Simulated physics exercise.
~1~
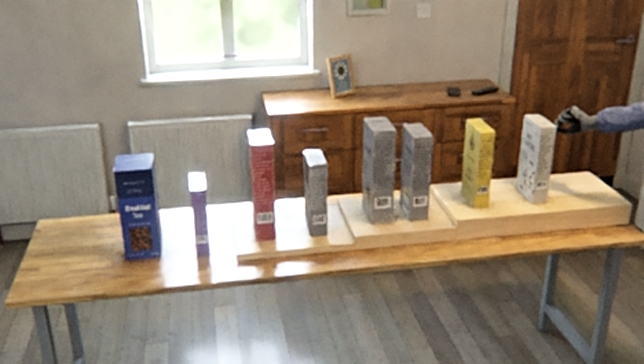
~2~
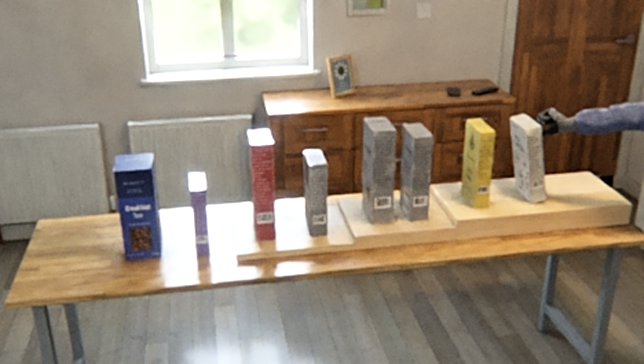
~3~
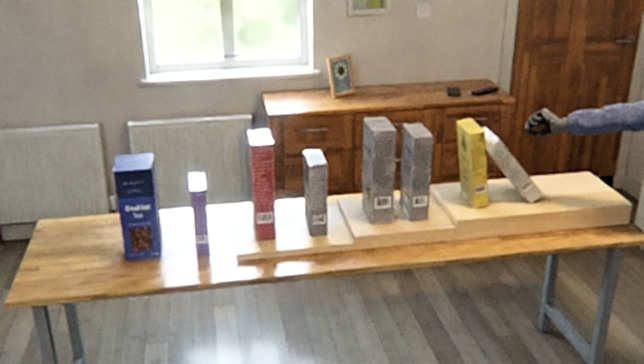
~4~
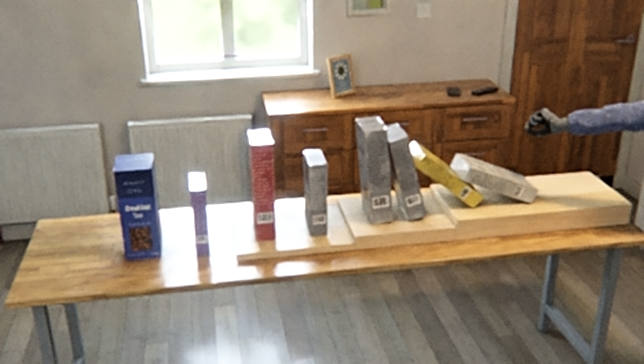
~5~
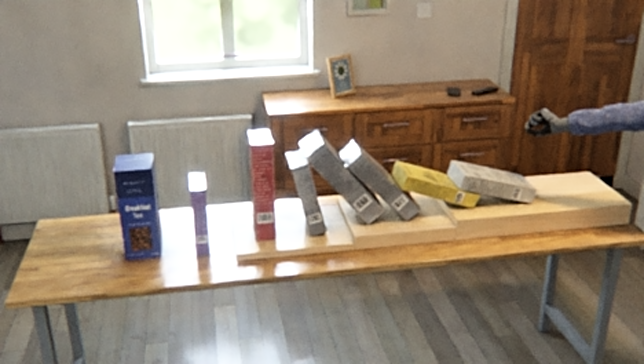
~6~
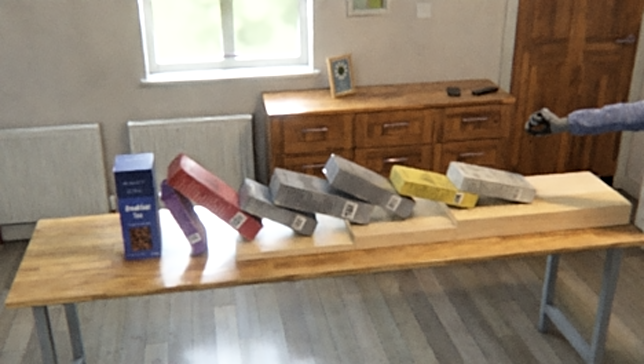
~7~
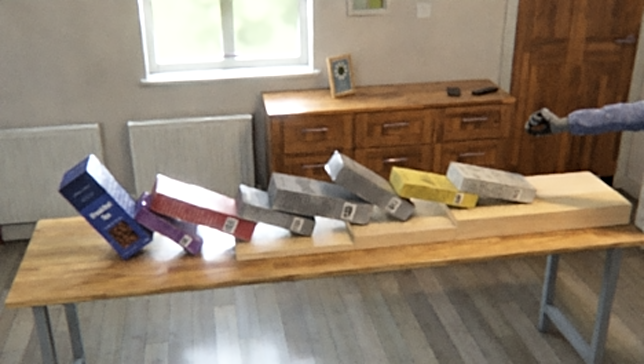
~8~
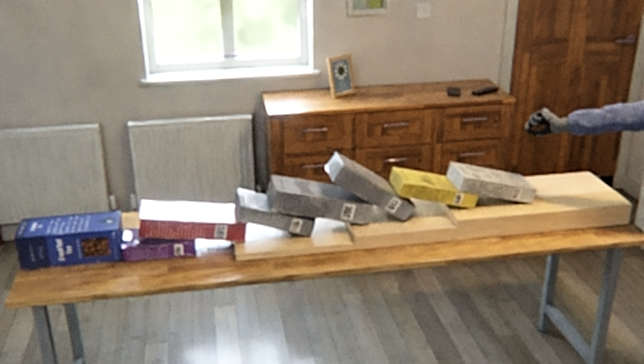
Eight upright boxes on a stepped wooden table toppling leftward one after another after a gloved hand tips the rightmost, all ending fallen.
